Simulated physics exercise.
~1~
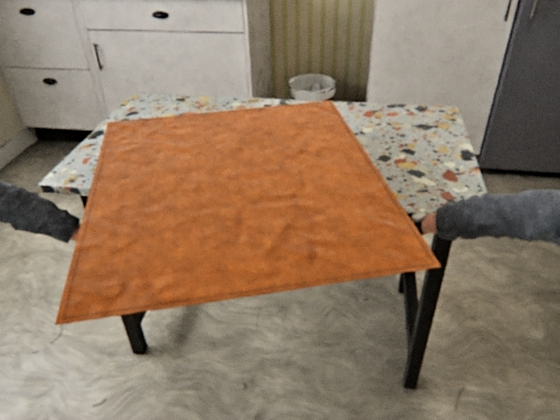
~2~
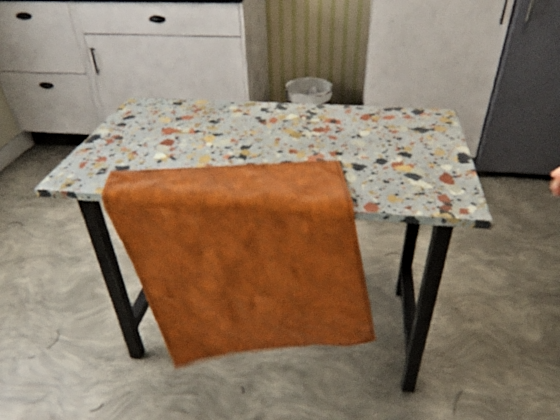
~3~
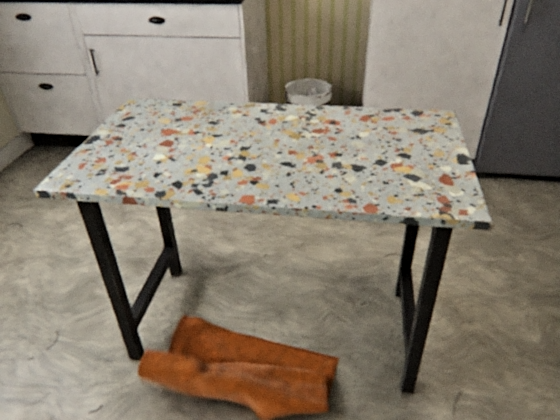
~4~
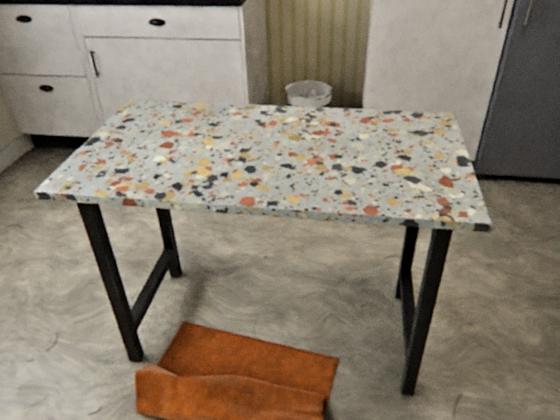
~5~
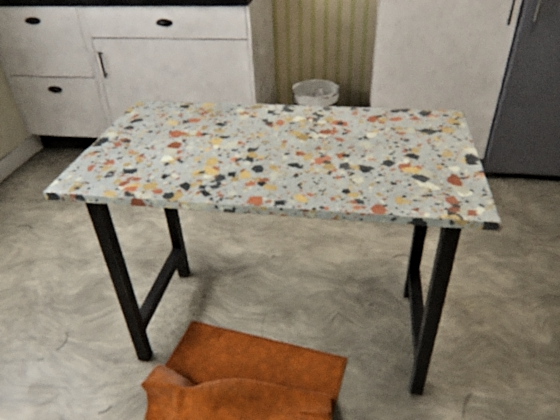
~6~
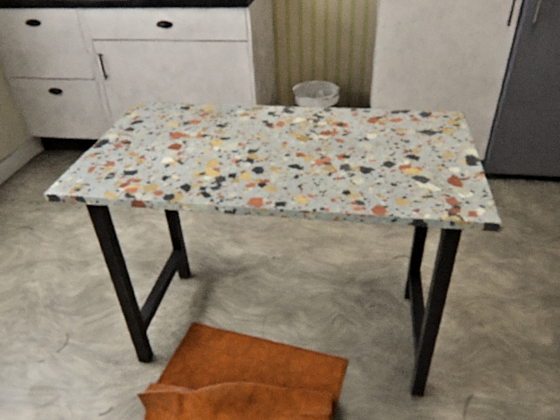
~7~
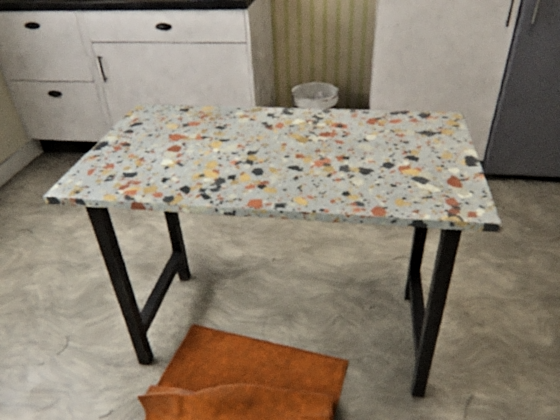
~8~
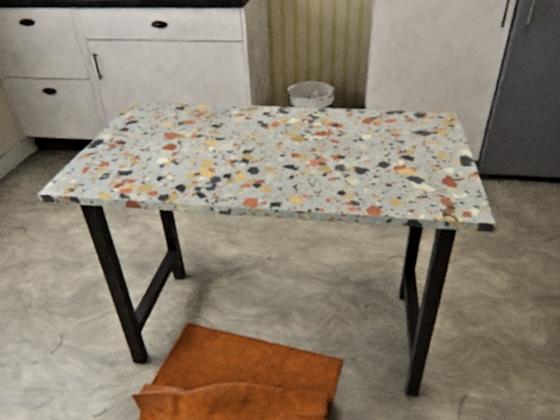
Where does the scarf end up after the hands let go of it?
It ends up on the floor in front of the table, having slid completely off the top.
